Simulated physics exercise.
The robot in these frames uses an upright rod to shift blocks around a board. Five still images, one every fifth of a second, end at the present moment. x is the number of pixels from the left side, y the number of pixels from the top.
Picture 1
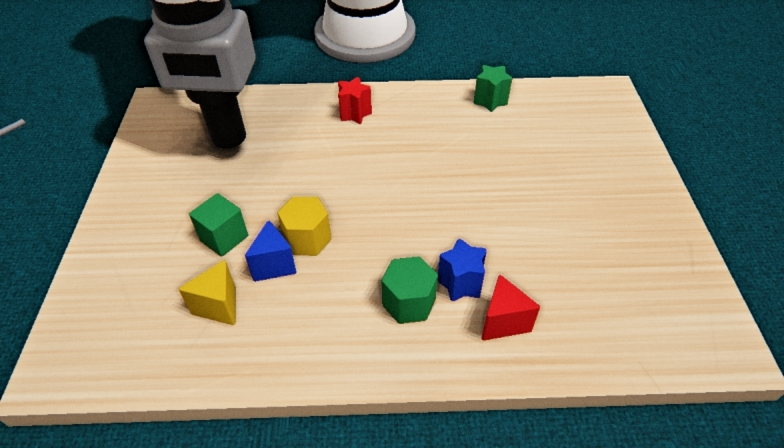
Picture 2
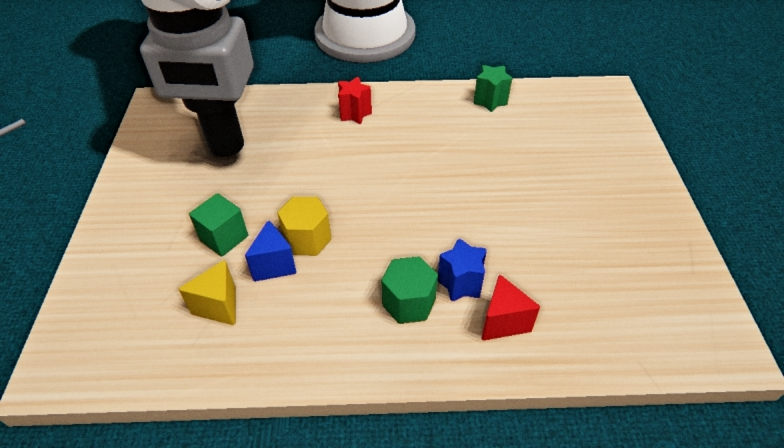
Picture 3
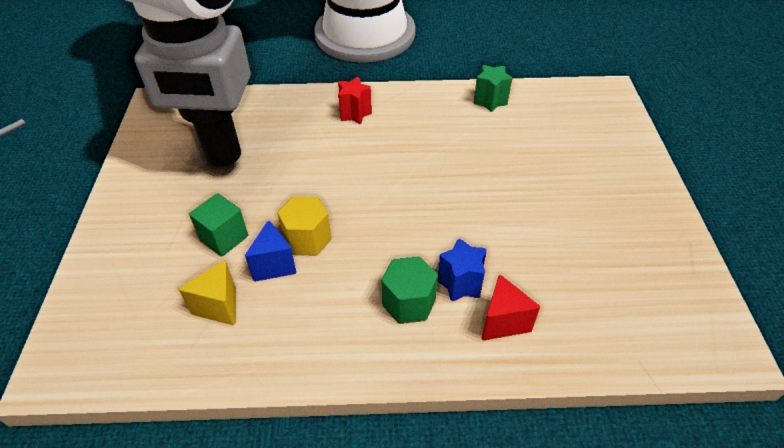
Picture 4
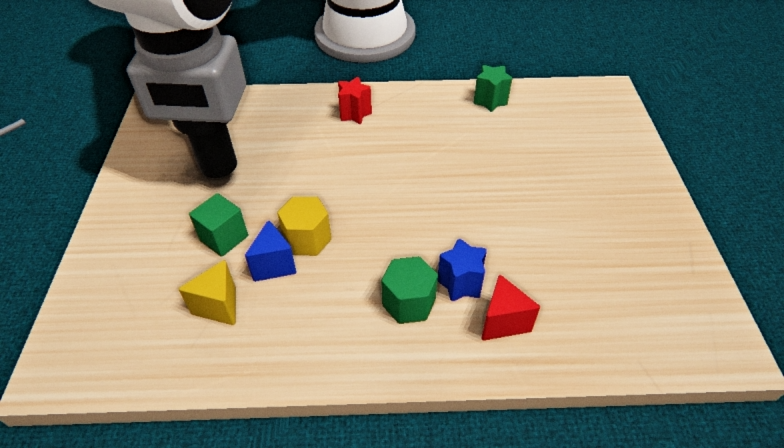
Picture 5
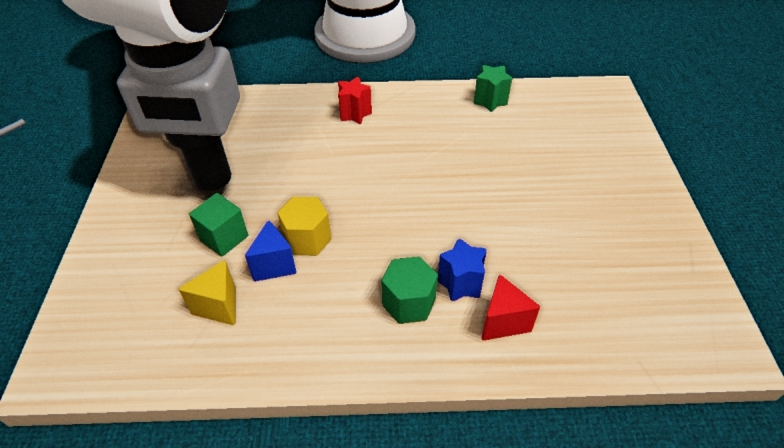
The robot arm's black rod moved slowly toward the viewer and slightly left across the upper left of the wooden board, drawing close to the green cube, while all the colored blocks stayed still.
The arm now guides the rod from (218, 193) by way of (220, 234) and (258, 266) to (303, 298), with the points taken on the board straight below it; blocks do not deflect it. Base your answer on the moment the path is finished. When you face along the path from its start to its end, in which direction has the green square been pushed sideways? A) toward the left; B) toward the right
B: Toward the right.
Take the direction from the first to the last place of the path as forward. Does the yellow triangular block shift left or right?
Well, taking the path from its start to its end as straight ahead, the yellow triangular block moves to the right.
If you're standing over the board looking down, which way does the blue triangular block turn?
It rotates counterclockwise.
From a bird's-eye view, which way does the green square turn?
Clockwise, looking down.
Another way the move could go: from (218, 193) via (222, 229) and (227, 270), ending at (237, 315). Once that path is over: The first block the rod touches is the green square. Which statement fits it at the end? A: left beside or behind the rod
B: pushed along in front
The correct letter is B.
On the path given first. One third of the way, rod at (215, 220); green square at (219, 236), turned 20° clockwise.
Two thirds of the way, rod at (254, 252); yellow triangular block at (207, 301), turned 55° clockwise; green square at (243, 275), turned 65° clockwise; blue triangular block at (285, 248), turned 25° anticlockwise.
At the end, rod at (300, 285); yellow triangular block at (206, 306), turned 75° clockwise; green square at (250, 291), turned 90° clockwise; blue triangular block at (335, 267), turned 40° anticlockwise; yellow six-sided block in place.
